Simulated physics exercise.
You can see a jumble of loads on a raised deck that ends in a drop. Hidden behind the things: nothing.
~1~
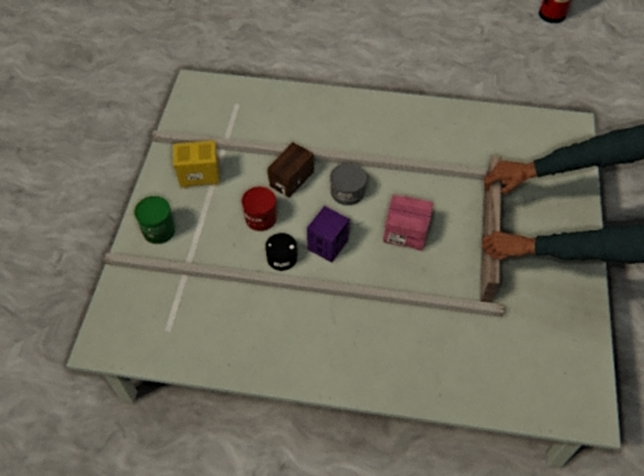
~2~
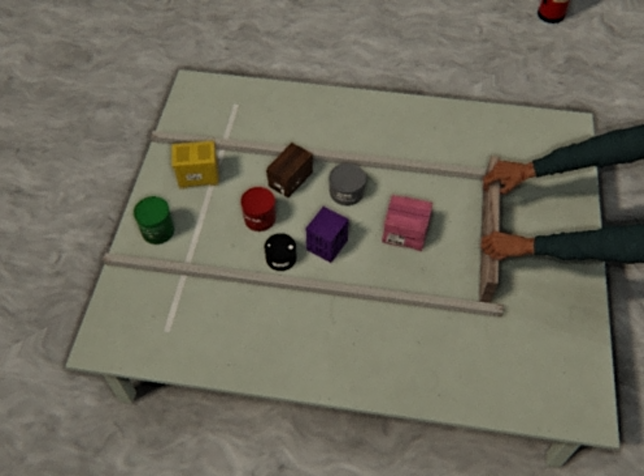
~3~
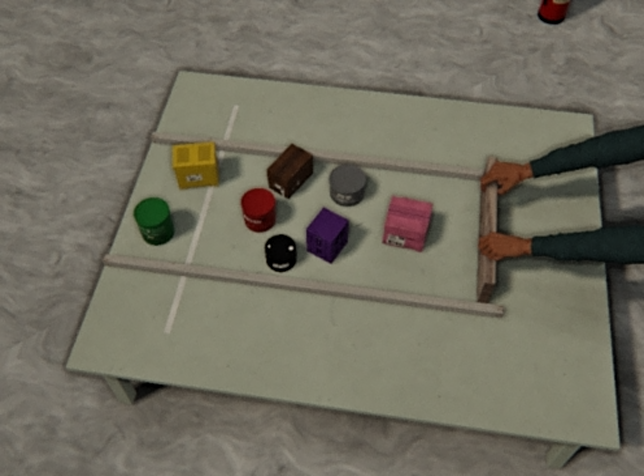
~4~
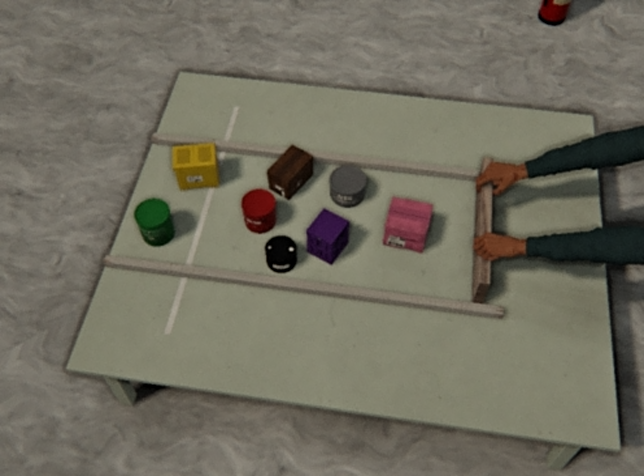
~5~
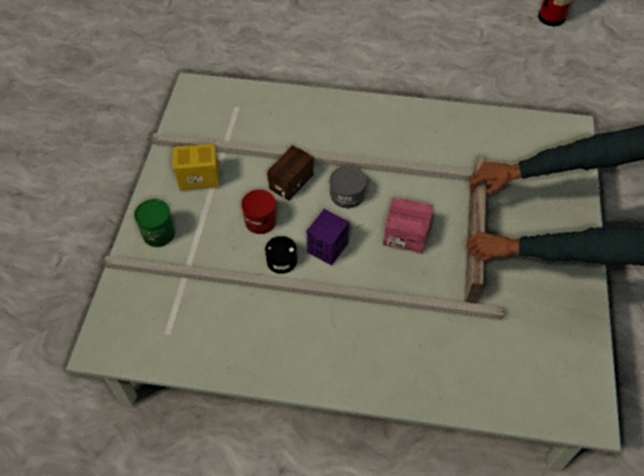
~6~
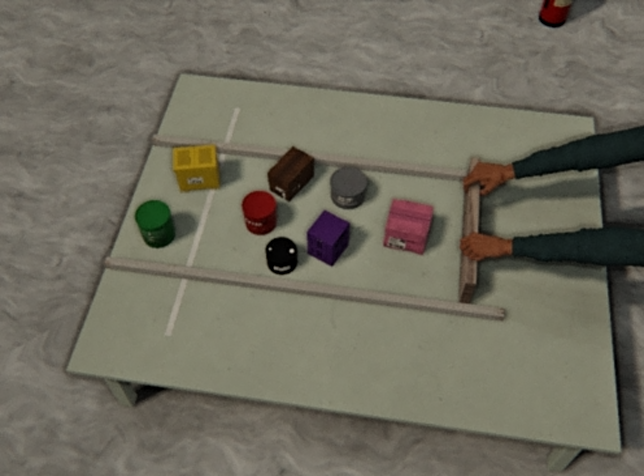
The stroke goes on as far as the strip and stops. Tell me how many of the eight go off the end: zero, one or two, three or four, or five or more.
The number sent down is small, one or two.
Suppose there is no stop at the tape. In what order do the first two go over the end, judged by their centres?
Order, earliest first: Yellow tote then red pail.
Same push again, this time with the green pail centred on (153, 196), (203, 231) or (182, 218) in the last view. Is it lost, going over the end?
Spot by spot: It ends up off; it never drops; it never drops.
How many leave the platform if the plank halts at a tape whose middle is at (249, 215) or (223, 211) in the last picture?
In that order 0 and 0.
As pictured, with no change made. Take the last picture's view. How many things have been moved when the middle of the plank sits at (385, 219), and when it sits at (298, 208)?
At the first point the count is 2, at the second it's 6.
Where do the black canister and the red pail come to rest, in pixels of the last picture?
The black canister stops around (175, 251); the red pail around (149, 198).
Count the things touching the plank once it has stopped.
4 in contact.
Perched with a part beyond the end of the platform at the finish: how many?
I count 0 overhanging.
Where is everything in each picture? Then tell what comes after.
Green pail (156, 221); yellow tote (197, 165); red pail (260, 209); plank (491, 228); tape (206, 205), in the first picture.
Yellow tote (196, 165); brown parcel (290, 170), in the second picture.
Red pail (259, 211); grey pail (347, 186), in the third picture.
Green pail (155, 223); pink parcel (408, 225), in the fourth picture.
Yellow tote (197, 168); black canister (281, 255), in the fifth picture.
Green pail (156, 225); yellow tote (197, 169); red pail (260, 213); plank (470, 229); tape (206, 209), in the sixth picture.
Soon after, none off yet; green pail at rest near (156, 225); yellow tote at rest near (197, 169); red pail at rest near (260, 213).
After that, none off yet; green pail at rest near (156, 225); yellow tote displaced a little near (178, 170); red pail displaced well along near (195, 205).
In the end, the number that fall off is one or two; gone, yellow tote.
